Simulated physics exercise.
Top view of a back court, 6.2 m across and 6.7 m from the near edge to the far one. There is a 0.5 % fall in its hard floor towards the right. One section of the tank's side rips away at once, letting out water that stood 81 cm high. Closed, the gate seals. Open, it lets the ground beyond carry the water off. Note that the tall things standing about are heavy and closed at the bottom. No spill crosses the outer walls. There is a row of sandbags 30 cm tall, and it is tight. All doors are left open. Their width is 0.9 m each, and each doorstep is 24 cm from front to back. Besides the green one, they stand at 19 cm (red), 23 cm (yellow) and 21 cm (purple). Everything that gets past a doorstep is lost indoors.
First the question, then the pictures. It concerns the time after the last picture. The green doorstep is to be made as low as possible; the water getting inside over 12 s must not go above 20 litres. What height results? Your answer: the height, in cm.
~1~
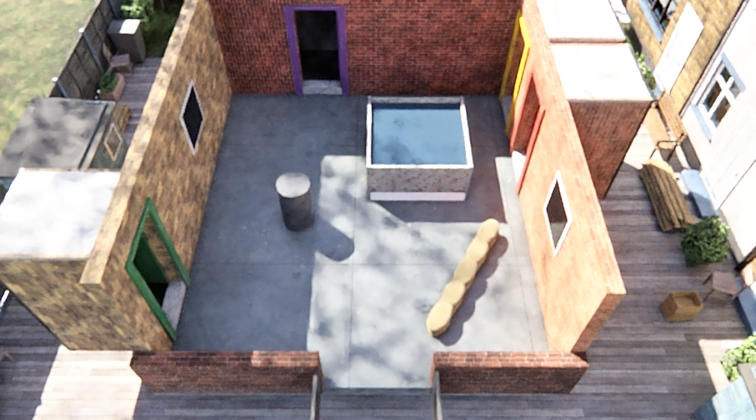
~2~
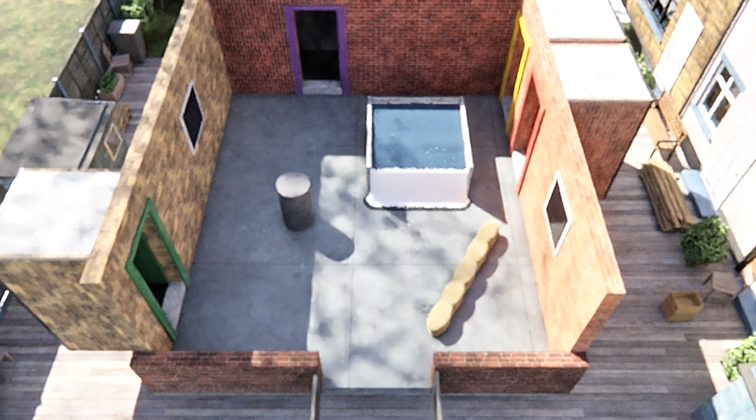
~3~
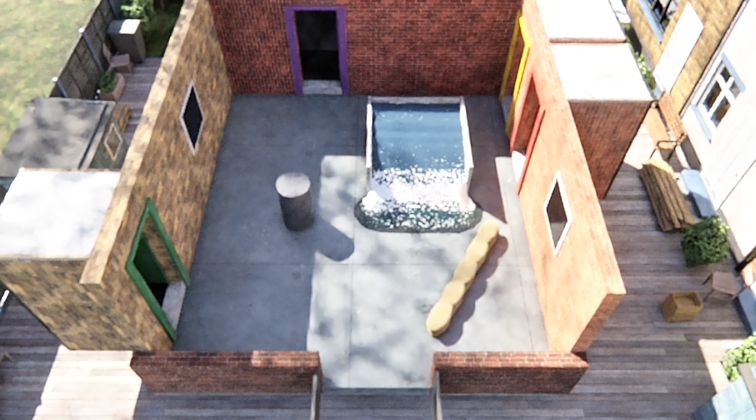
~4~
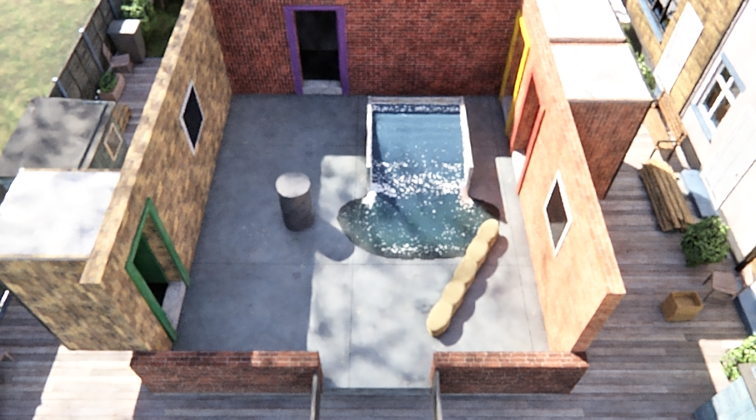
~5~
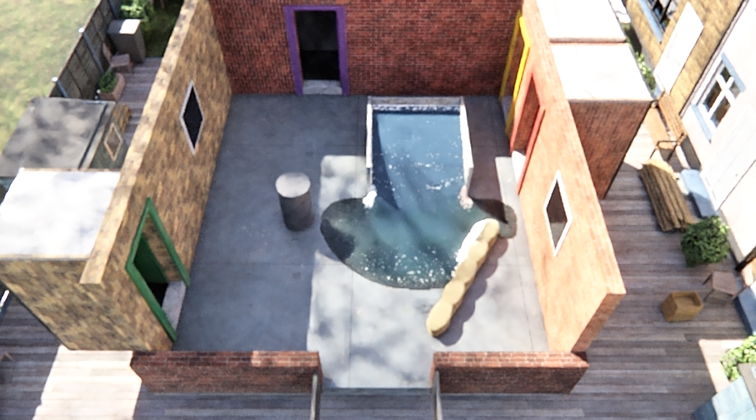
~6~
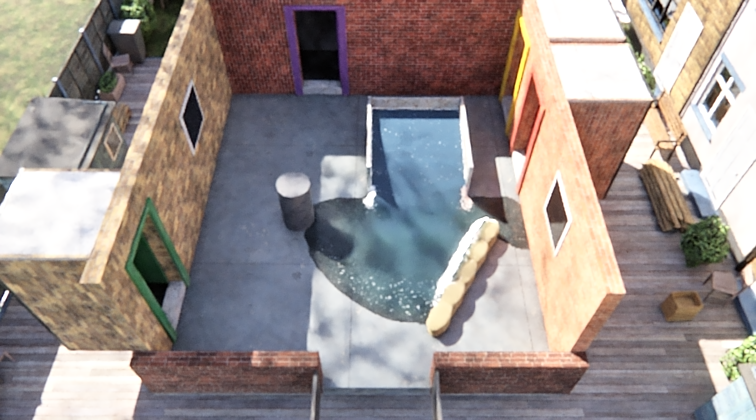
It would have to be roughly 18 cm high.
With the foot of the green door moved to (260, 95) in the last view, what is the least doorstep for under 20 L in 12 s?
It needs about 7.0 cm.
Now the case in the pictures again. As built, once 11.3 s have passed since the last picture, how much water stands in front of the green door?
The depth there is around 2.5 cm.
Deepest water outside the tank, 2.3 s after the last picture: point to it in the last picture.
At about pixel (178, 372).
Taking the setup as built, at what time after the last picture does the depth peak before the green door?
Around 2.6 s, give or take.
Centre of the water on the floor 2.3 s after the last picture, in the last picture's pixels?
(381, 255) or so.
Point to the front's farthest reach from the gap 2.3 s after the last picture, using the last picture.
Lab note: Front tip approx. at (167, 372).
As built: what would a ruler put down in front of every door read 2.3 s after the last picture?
Centimetres: Red = 5, green = 15, yellow = 0, purple = 0.
Then, 0.7 s after the last picture water covers 35 % of the floor, deepest (41 cm) near (469, 251); it has not reached the green door.
Then, 2.3 s after the last picture water covers 45 % of the floor, deepest (38 cm) near (178, 372); 15 cm at the green door, 0 litres in over its 22 cm doorstep.
Then, 11.3 s after the last picture water covers 95 % of the floor, deepest (10 cm) near (498, 101); 2 cm at the green door, 6 litres in over its 22 cm doorstep.
At the green door as built, the water peaked near 24 cm, 2.5 s after the last picture.
Run again over the same 12 s with other heights there, 28 litres in over 16 cm, 6 litres over 22 cm. The limit of 20 litres is kept from about 18 cm up.
